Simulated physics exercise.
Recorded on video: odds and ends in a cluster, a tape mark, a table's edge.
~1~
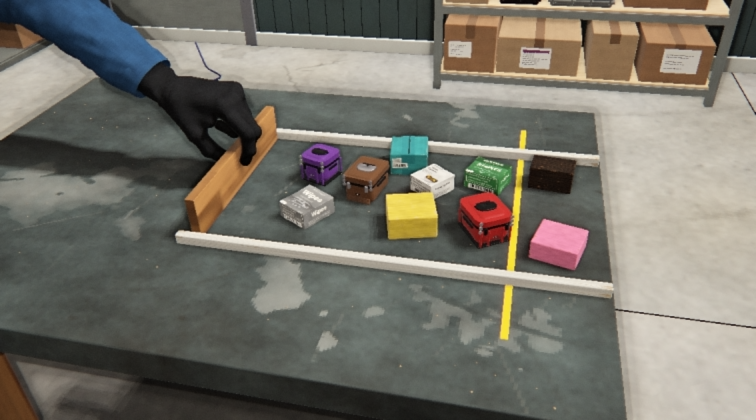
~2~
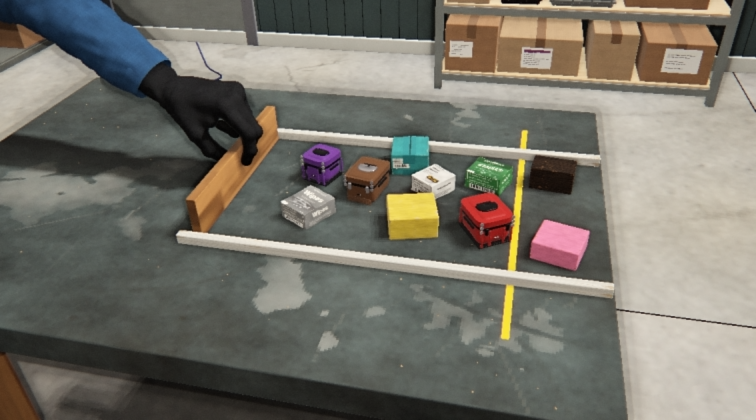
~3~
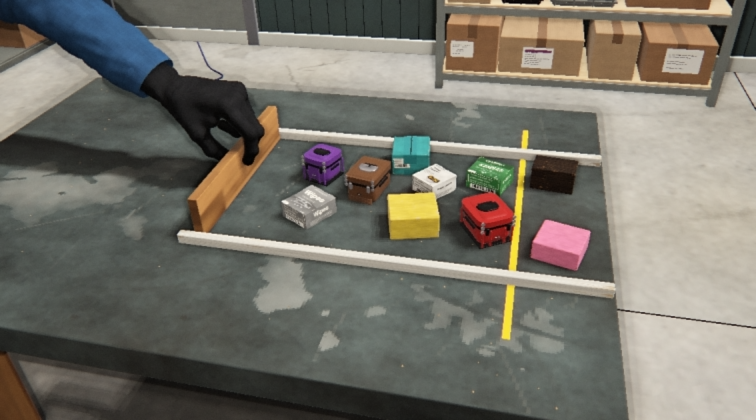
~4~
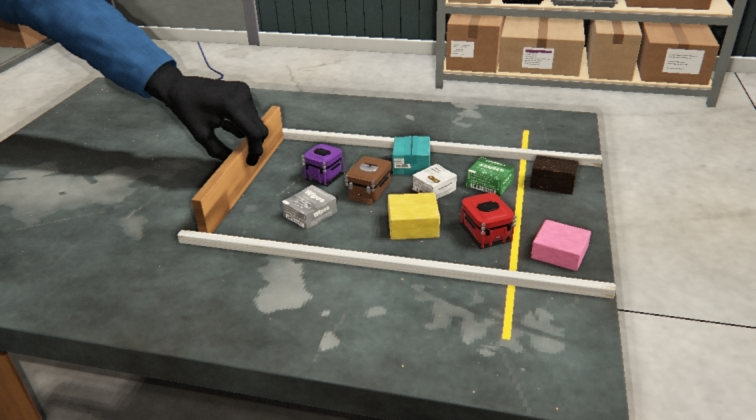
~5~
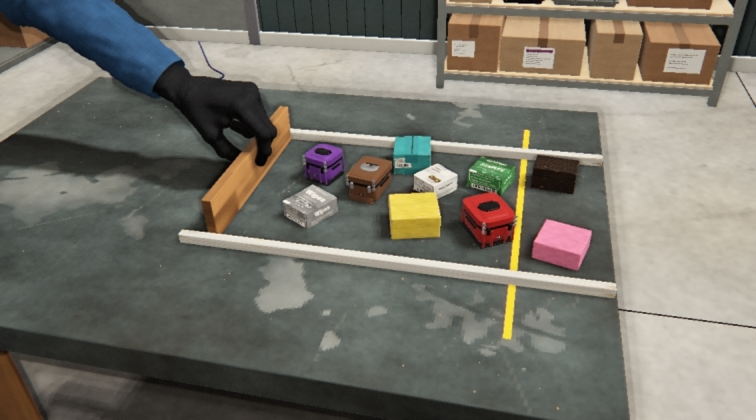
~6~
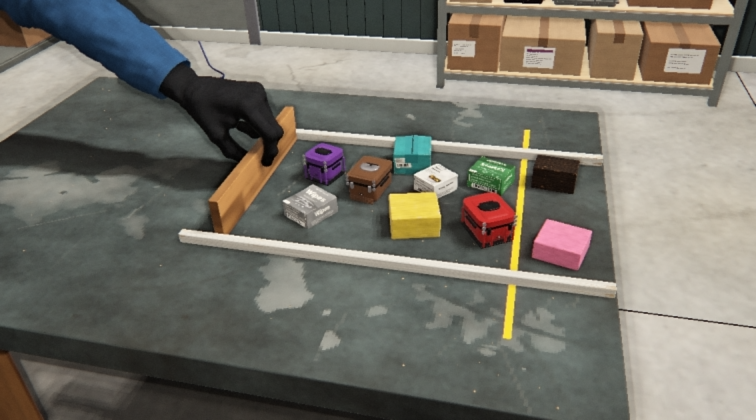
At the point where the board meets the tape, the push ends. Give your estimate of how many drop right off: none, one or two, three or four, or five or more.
My estimate: Three or four.
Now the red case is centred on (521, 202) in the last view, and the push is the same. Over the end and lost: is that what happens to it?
From that start, the object then is safe.
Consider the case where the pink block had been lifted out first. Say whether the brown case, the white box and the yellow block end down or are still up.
Brown case still up; white box still up; yellow block still up.
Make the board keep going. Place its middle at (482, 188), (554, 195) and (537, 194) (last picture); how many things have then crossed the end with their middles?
Taking the three positions in turn, the counts come to 1, 5 and 3.
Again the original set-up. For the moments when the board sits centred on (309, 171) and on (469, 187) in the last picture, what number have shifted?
That makes 2 at the first spot and 10 at the second.
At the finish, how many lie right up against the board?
Count recorded: 4.
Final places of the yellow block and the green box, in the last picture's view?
About (584, 239), and the other about (585, 170).
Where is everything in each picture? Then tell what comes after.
Pink block (559, 244); black block (552, 174); red case (485, 220); board (237, 165); tape (516, 211), in the first frame.
Black block (553, 174); green box (489, 176), in the second frame.
Red case (487, 219); turquoise box (411, 155), in the third frame.
Pink block (561, 244); board (244, 165), in the fourth frame.
Black block (555, 174); white box (436, 182), in the fifth frame.
Pink block (562, 244); black block (555, 174); red case (488, 219); board (258, 166); tape (519, 211), in the sixth frame.
Soon after, none off yet; pink block at rest near (562, 244); black block at rest near (555, 174); red case at rest near (488, 219).
Then, none off yet; pink block at rest near (562, 244); black block at rest near (555, 174); red case moved a little near (507, 223).
Further on, none off yet; pink block moved about its own width near (619, 252); black block moved a little near (577, 175); red case moved well along near (575, 235).
By the end, the number that fall off is three or four; fallen, red case, black block and pink block.
